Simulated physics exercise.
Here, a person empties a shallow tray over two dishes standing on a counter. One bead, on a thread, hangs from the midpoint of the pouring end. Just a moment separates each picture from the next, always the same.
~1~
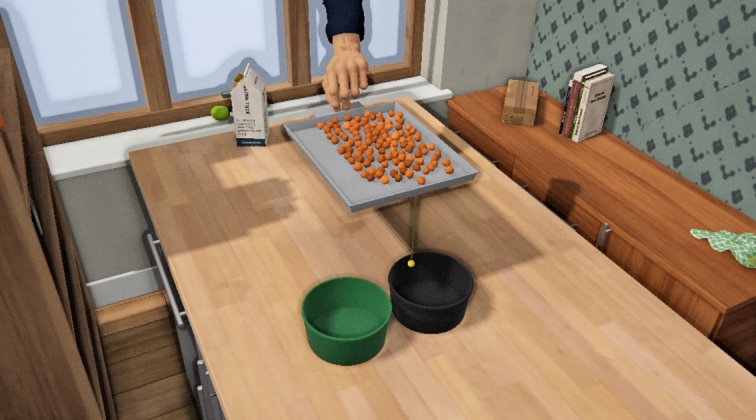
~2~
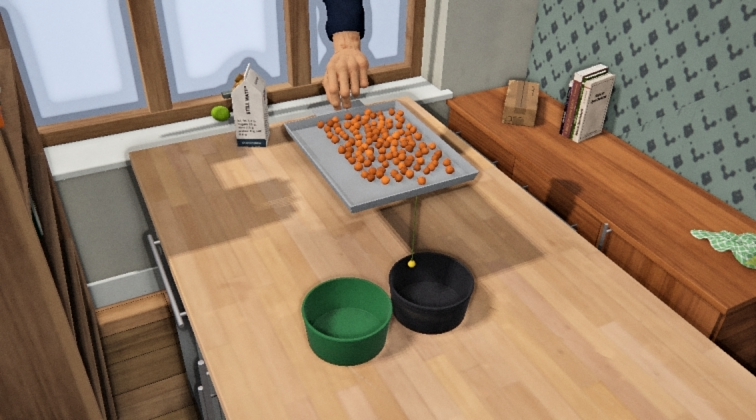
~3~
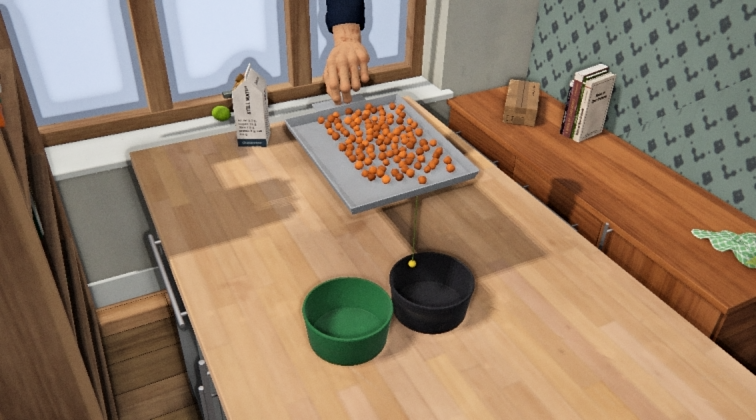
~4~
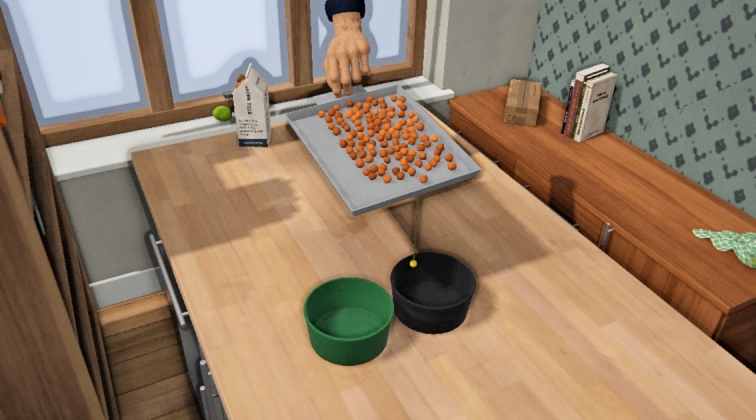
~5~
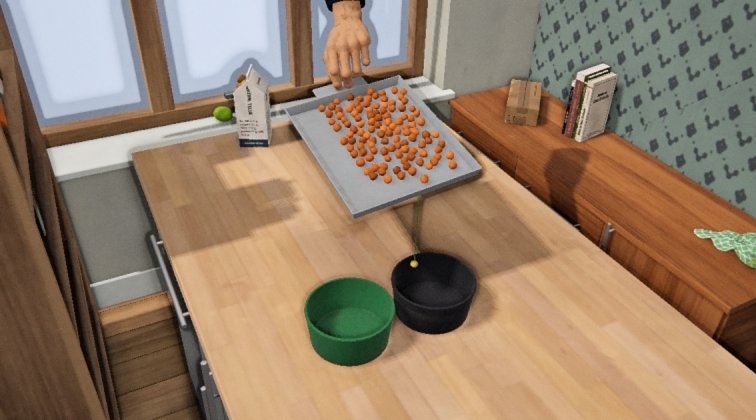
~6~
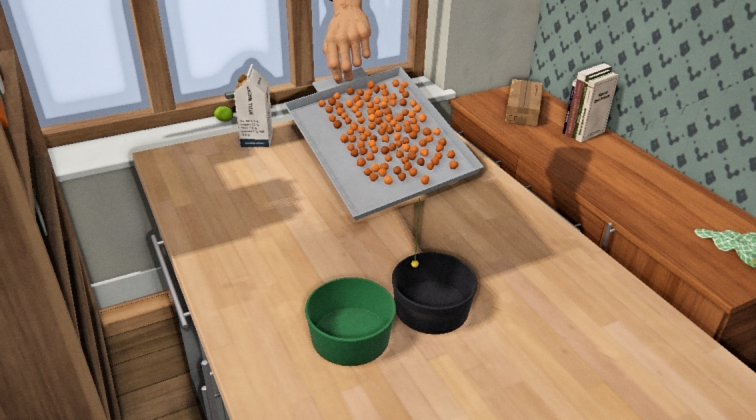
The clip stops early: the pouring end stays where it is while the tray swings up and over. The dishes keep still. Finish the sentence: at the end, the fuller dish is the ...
At the end, the fuller dish is the left-hand one.
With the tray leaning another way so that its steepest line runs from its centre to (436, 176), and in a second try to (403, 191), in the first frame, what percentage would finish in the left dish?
About 0 and 30 percent.
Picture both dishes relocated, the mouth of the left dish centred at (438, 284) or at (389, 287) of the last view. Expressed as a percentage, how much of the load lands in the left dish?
I'd say about 0 percent, followed by about 70 percent.
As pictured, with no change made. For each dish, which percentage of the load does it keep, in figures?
Final split: Left dish some 90 per cent, right dish some 10 per cent.
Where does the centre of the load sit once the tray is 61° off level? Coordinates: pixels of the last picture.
The middle of the pieces shows up near (372, 197).
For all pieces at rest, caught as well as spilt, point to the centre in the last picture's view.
The centre comes to rest close to (351, 329).
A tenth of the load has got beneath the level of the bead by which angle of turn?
About 60° of tilt.
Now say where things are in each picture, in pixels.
In the first picture, corners of the pouring end (352, 203) and (474, 171), level; middle of the load (380, 142), coated peanuts; left dish (366, 348); right dish (452, 317); bead on its thread (411, 264).
In the second picture, corners of the pouring end (352, 204) and (474, 171), level; middle of the load (381, 142).
In the third picture, corners of the pouring end (353, 206) and (475, 169), tipped barely, lowest at the left corner; middle of the load (381, 138).
In the fourth picture, corners of the pouring end (354, 208) and (477, 168), tipped a little, lowest at the left corner; middle of the load (383, 133).
In the fifth picture, corners of the pouring end (355, 211) and (478, 167), tipped a little, lowest at the left corner; middle of the load (383, 129).
In the sixth picture, corners of the pouring end (355, 213) and (479, 165), tipped clearly, lowest at the left corner; middle of the load (384, 126); left dish (370, 348); right dish (456, 317).
Just after the last frame, tray tipped steeply; the larger part on the tray; about a tenth in the left dish; about a tenth in the air.
A moment on, tray tipped past a quarter turn; just a few on the tray; the larger part in the left dish; about a tenth in the right dish; just a few outside both; about a tenth in the air.
Further on, tray tipped past a quarter turn; the larger part in the left dish; about a tenth in the right dish; about a tenth outside both.
When it is over, tray tipped past a quarter turn; the larger part in the left dish; about a tenth in the right dish; about a tenth outside both.
